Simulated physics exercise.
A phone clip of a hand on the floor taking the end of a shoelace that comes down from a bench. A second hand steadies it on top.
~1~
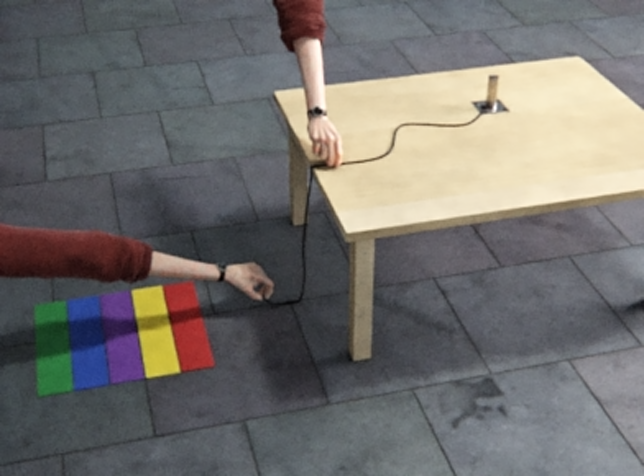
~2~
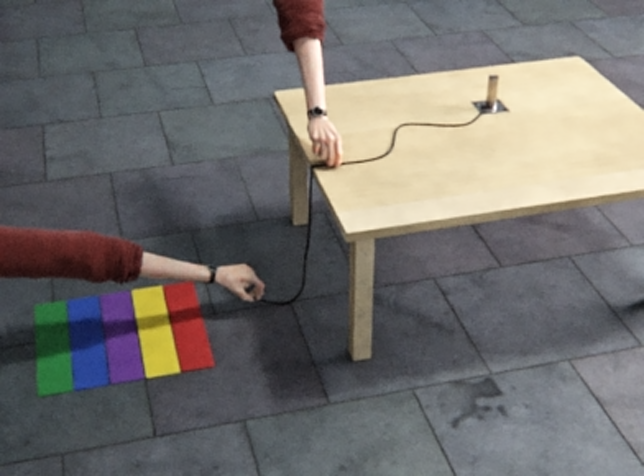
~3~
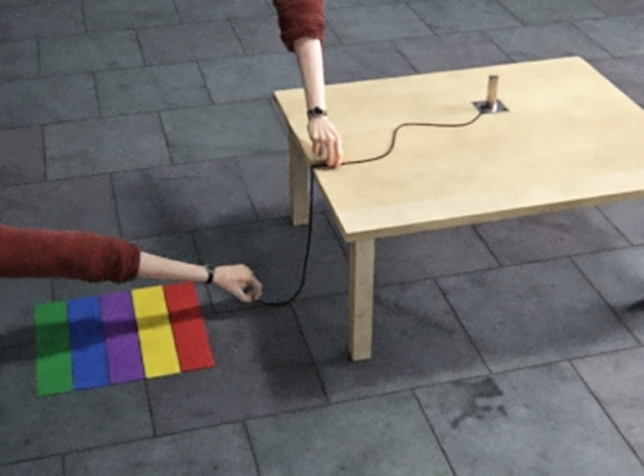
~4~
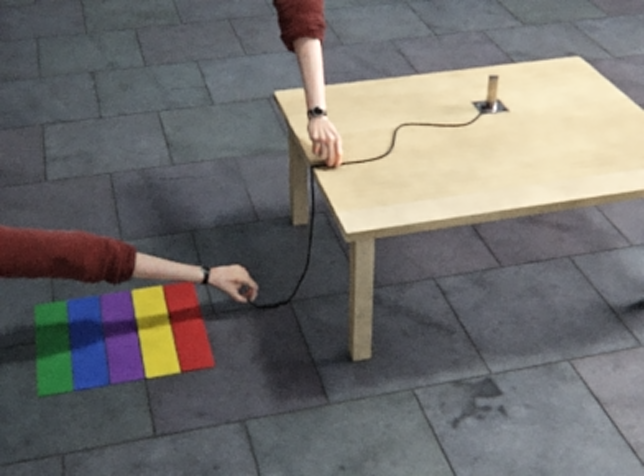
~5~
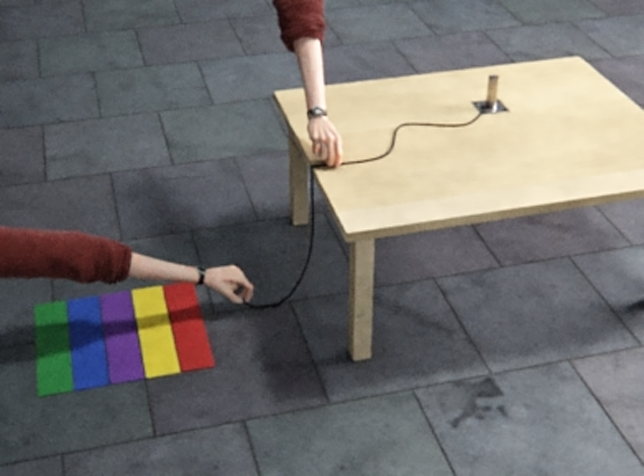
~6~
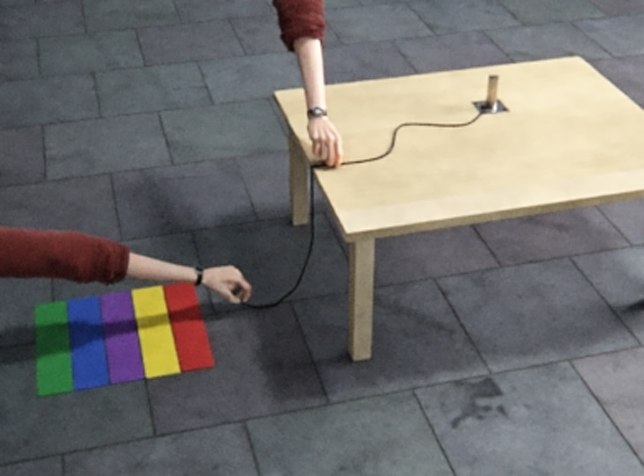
We see one hand resting at the edge of a wooden table over a dark cord, while another hand near the floor holds the cord's hanging end and draws it slightly left, toward a row of coloured strips.
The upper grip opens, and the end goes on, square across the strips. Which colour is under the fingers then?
It gets as far as the purple strip.
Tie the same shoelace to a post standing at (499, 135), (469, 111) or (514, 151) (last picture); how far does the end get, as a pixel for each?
In that order: (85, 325), (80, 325) and (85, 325).
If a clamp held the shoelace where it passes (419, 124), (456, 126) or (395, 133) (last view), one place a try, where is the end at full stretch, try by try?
Try by try, around (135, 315), (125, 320) and (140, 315).
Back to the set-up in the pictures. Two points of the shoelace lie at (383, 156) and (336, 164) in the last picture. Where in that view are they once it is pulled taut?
At (338, 153), then (297, 174).
A little later, end near (180, 310); over red.
Next, end near (139, 317); over yellow.
When it is tight, end near (115, 320); over purple. The purple one.
